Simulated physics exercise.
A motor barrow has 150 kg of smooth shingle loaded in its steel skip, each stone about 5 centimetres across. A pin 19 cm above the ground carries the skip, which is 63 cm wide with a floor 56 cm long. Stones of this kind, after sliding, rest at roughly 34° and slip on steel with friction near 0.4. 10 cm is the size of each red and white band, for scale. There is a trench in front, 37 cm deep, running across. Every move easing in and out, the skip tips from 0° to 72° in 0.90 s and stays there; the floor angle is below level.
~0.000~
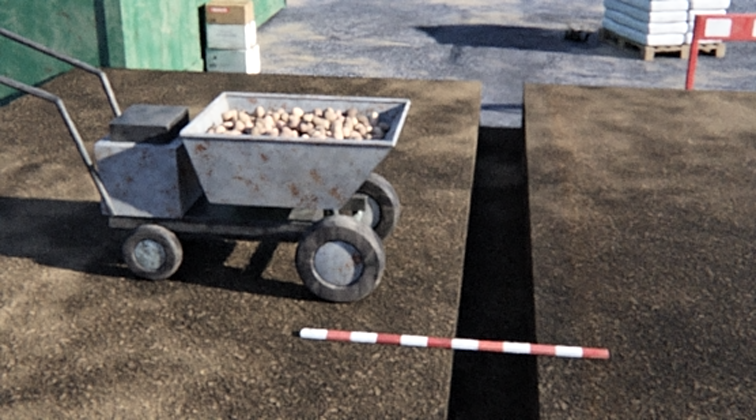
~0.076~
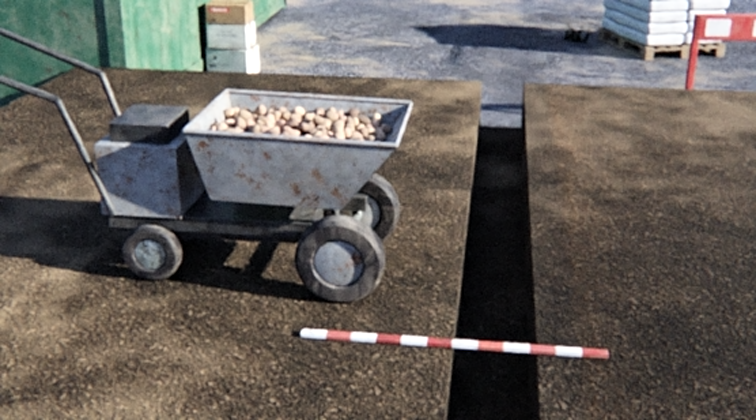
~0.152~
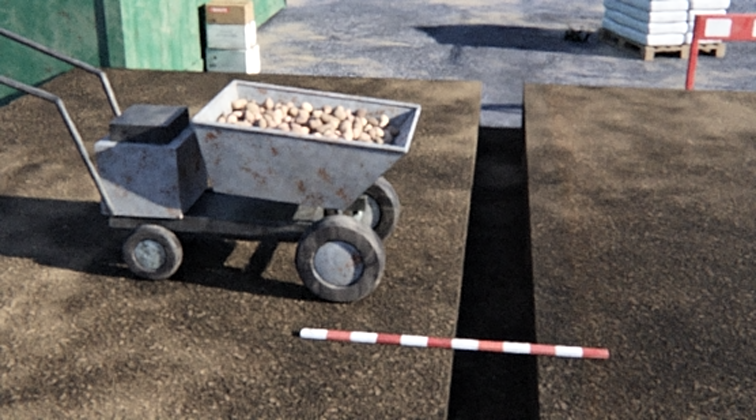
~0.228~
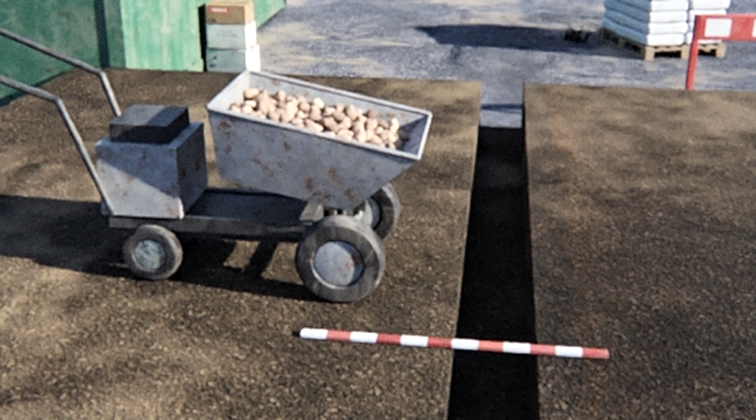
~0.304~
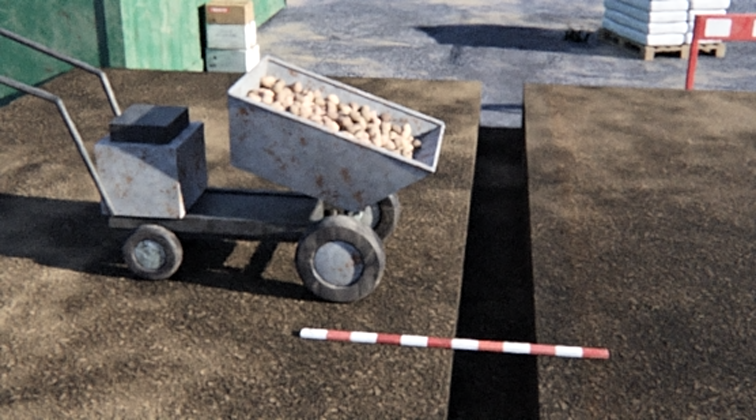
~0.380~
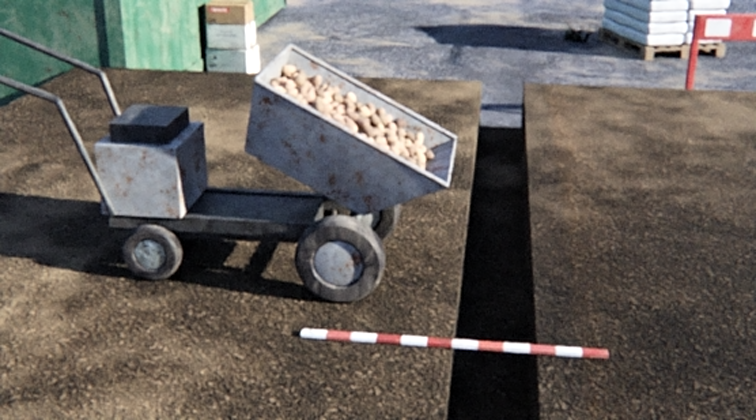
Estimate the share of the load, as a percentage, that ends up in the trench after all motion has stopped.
Roughly 70 per cent of the load ends up there.
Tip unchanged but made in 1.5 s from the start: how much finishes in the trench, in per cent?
About 80%.
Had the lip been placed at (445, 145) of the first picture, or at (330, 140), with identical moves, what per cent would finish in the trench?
I'd expect some 25 per cent, then some 85.
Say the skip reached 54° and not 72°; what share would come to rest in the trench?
It would be close to 45 percent.
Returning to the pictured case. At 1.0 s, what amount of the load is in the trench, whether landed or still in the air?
Around 30 per cent of it, at that instant.
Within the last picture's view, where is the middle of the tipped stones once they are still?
Roughly at pixel (513, 329).
After 0.7 s the floor is at 61°; 100 % in the skip; the foremost stones are at (480, 236).
After 1.0 s the floor is at 72°; 60 % in the skip, 28 % in the trench, 11 % past the trench; the foremost stones are at (576, 291).
After 1.4 s the floor is at 72°; 22 % in the skip, 49 % in the trench, 29 % past the trench; the foremost stones are at (735, 293).
After 3.3 s the floor is at 72°; 0 % in the skip, 70 % in the trench, 30 % past the trench; the foremost stones are past the picture's edge.
